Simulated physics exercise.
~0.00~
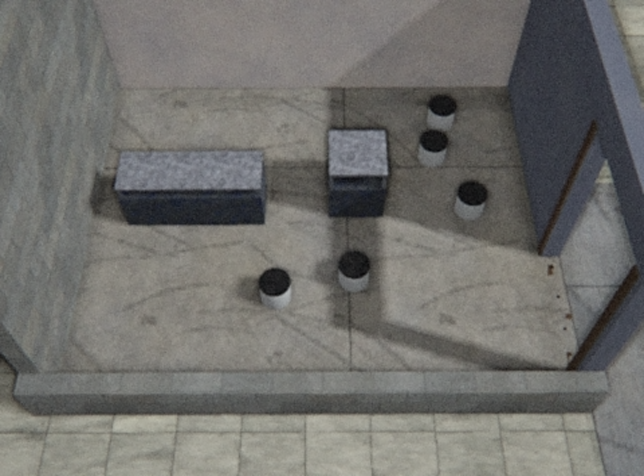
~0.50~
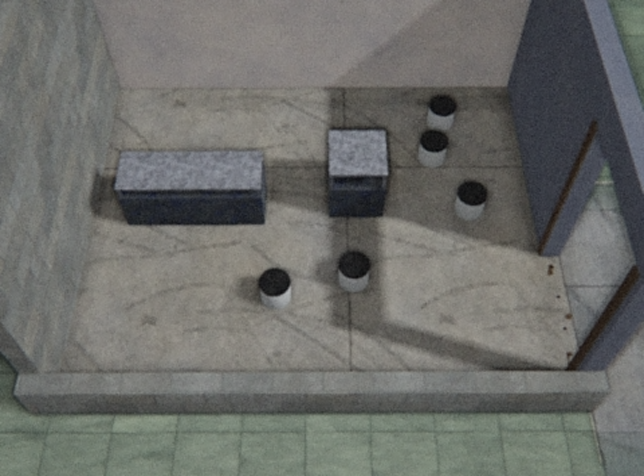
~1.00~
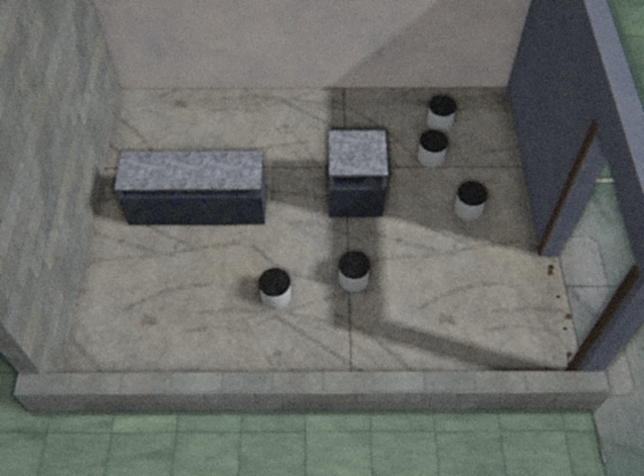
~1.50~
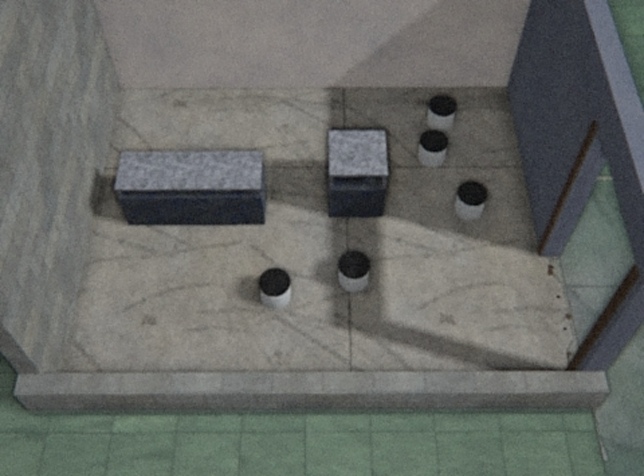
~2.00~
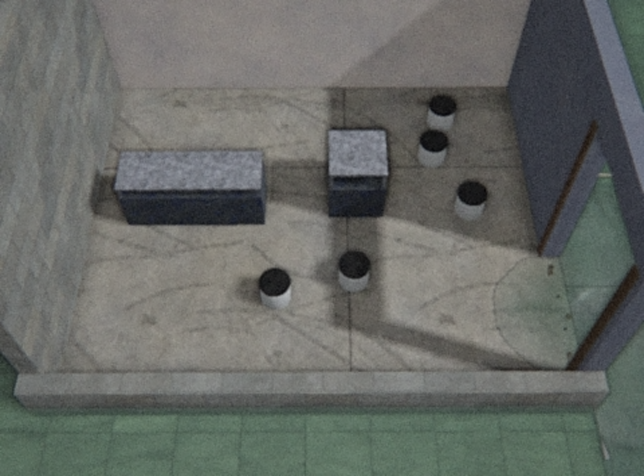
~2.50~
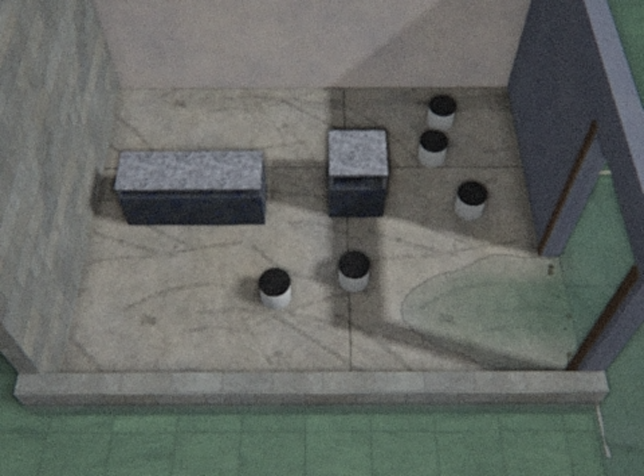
Green flood water spreading over the paving outside a ground-floor office, then seeping through the open doorway at right across the floor.
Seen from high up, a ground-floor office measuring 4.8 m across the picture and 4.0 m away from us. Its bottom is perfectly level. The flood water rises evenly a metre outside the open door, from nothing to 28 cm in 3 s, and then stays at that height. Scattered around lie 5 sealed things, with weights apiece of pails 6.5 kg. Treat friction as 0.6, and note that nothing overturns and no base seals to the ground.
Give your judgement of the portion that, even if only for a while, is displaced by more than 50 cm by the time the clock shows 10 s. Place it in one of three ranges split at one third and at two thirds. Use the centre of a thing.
It will work out to one to two of every three.
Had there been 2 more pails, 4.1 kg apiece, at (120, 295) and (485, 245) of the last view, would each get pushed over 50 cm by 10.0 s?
One by one: Above; below.
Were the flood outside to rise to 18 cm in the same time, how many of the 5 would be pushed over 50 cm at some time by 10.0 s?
Then 2 of them.
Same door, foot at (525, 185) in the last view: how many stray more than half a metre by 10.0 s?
The answer would then be 4.
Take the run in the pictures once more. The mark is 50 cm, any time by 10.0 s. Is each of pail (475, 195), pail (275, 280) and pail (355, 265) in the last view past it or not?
Taking them in that order, the first is within the limit, the second beyond the limit and the third beyond the limit.
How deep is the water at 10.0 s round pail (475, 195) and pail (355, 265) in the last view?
Some 4 cm at the first, some 7 cm at the second.
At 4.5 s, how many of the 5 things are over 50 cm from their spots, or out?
1.
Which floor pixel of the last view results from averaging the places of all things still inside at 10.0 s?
Mean position: Approximately (352, 143).
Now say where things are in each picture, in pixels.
A pail at (354, 264) rests on the ground; a pail at (434, 140) rests on the ground; water covers 0.0 m2; 0 of 5 have shifted, in the first picture.
A pail at (354, 264) rests on the ground; a pail at (434, 140) rests on the ground; water covers 0.0 m2; 0 of 5 have shifted, in the second picture.
A pail at (354, 264), on the bottom; a pail at (434, 140) rests on the ground; water covers 0.0 m2; 0 of 5 have shifted, in the third picture.
A pail at (354, 264) rests on the ground; a pail at (434, 140), on the bottom; 0.0 m2 under water; 0 of 5 have shifted, in the fourth picture.
A pail at (354, 264) rests on the ground; a pail at (434, 140) rests on the ground; water covers 0.6 m2; 0 of 5 have shifted, in the fifth picture.
A pail at (354, 264), on the bottom; a pail at (434, 140), on the bottom; water covers 1.5 m2; 0 of 5 have shifted, in the sixth picture.
After 3.5 s 0 of 5 are over 50 cm from their spots; 0 afloat.
After 4.5 s 1 of 5 are over 50 cm from their spots; 0 afloat.
After 7.0 s 2 of 5 are over 50 cm from their spots; 2 afloat.
After 10.0 s 2 of 5 are over 50 cm from their spots, and 2 have been at some point; 1 afloat.
